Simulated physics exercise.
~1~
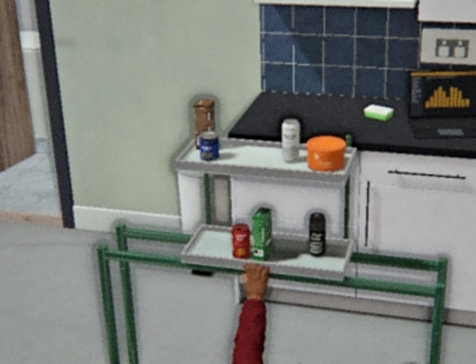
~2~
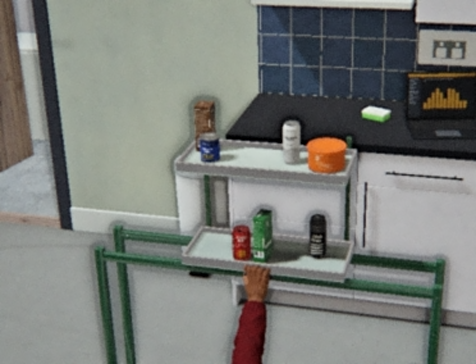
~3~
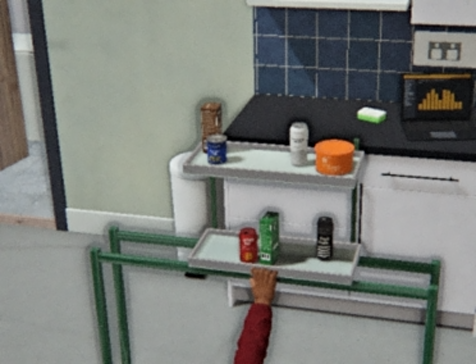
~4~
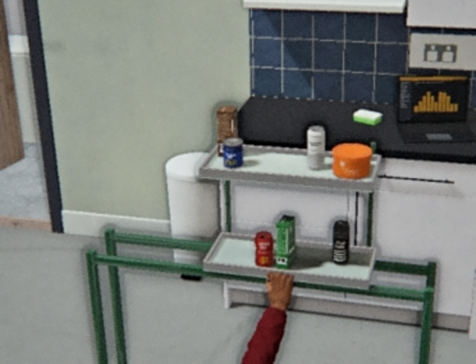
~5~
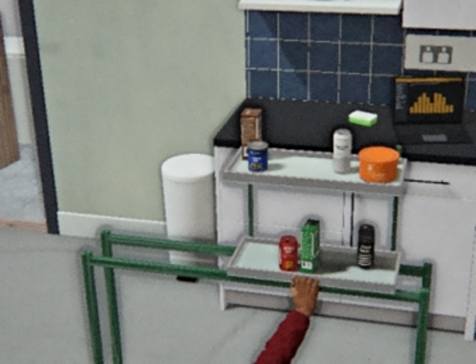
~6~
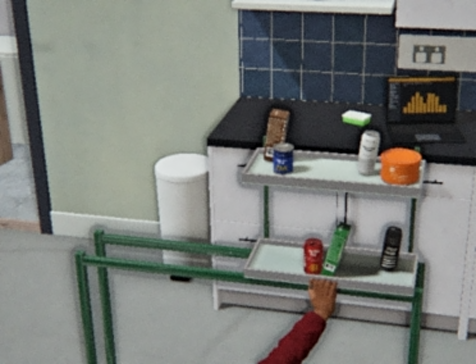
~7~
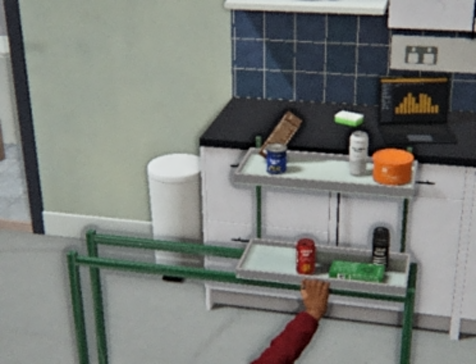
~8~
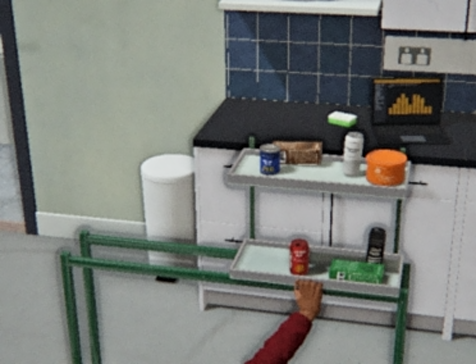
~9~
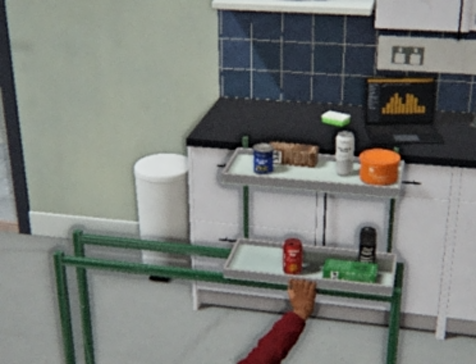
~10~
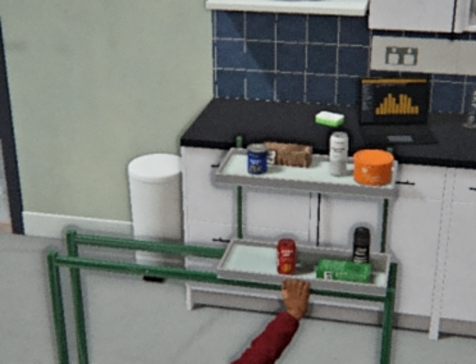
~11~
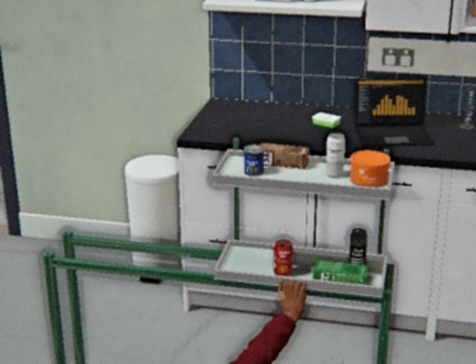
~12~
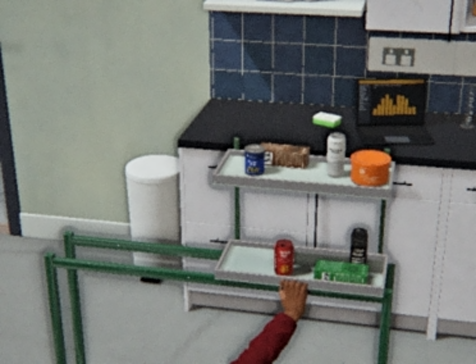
The clip opens on a two-level tray on a green frame in a kitchen, with a red-sleeved hand at its lower front edge. The upper level holds a brown carton, a blue tin, a white can and an orange tub, while a red can, a green packet and a black can stand below. The tray slides right, slowly and then faster, until it stops. The green packet tips over to the right and lands on its side, and the brown carton leans, then falls the same way. The tray stays put, with both lying flat and the other five upright.
